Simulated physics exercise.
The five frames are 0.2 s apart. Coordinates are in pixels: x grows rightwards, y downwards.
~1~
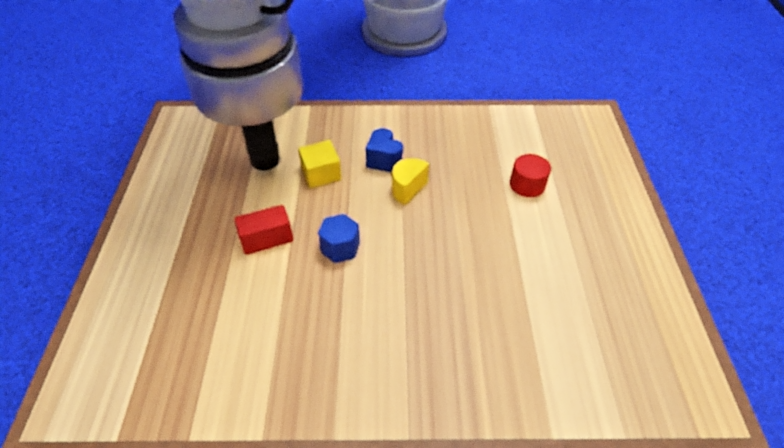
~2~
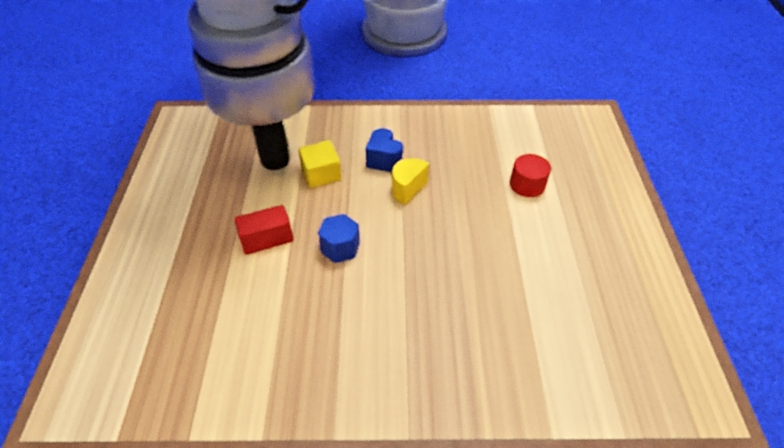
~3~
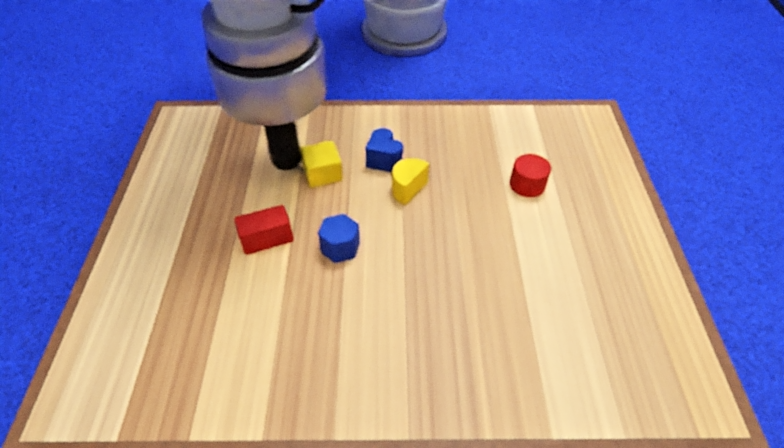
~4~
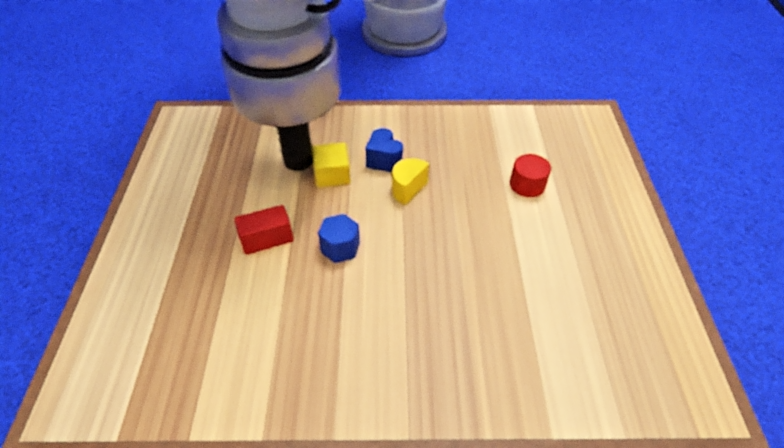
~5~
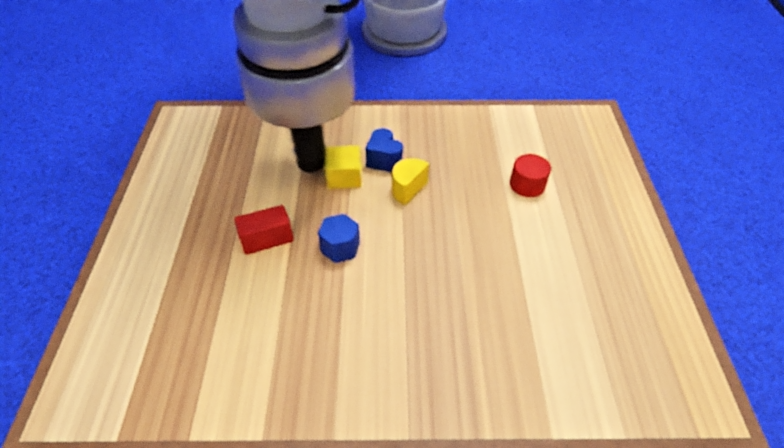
A metal cylinder with a black tip hangs over the upper left of a striped wooden board on a blue surface, seen from above at an angle. Near the tip sit a yellow block, a blue heart-shaped block and a yellow half-round one, with a red block and blue hexagon below and a red cylinder to the right. The tip slides right, meets the yellow square block and pushes it a short way towards the heart, while the other blocks and the camera stay still.
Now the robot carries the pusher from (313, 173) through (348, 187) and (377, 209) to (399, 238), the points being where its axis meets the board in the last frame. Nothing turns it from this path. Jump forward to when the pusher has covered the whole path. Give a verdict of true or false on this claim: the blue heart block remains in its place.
Verdict: False.
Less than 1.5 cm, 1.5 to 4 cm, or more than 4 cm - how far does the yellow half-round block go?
Overall it shifts between 1.5 and 4 cm.
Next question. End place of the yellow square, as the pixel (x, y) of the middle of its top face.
It should be at (408, 179) by then.
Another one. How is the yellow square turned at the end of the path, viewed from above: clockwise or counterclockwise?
Direction: Anticlockwise.
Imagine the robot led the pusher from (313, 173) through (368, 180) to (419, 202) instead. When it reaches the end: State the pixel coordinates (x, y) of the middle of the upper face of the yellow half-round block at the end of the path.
It will likely be found at (489, 184).
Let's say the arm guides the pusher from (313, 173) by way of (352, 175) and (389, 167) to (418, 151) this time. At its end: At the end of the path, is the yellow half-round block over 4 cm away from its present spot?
Final answer: No.
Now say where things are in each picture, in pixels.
In the first picture, pusher's lower end (266, 161); blue hexagon (338, 228); yellow square (319, 154); blue heart block (384, 141); yellow half-round block (408, 169).
In the second picture, pusher (276, 161); blocks still.
In the third picture, pusher (287, 161); blocks still.
In the fourth picture, pusher (299, 162); yellow square (330, 154).
In the fifth picture, pusher (312, 163); blue hexagon (338, 228); yellow square (343, 157); blue heart block (384, 141); yellow half-round block (408, 169).
What follows on the original path. One third of the way, pusher (348, 178); yellow square (381, 167); blue heart block (397, 139), turned 40° anticlockwise; yellow half-round block (415, 170), turned 15° anticlockwise.
Two thirds of the way, pusher (378, 200); yellow square (408, 178), turned 30° anticlockwise; blue heart block (397, 139), turned 40° anticlockwise; yellow half-round block (438, 169), turned 55° anticlockwise.
At the end, pusher (400, 229); blue hexagon still; yellow square (408, 179), turned 30° anticlockwise; blue heart block (397, 139), turned 40° anticlockwise; yellow half-round block (439, 169), turned 55° anticlockwise.
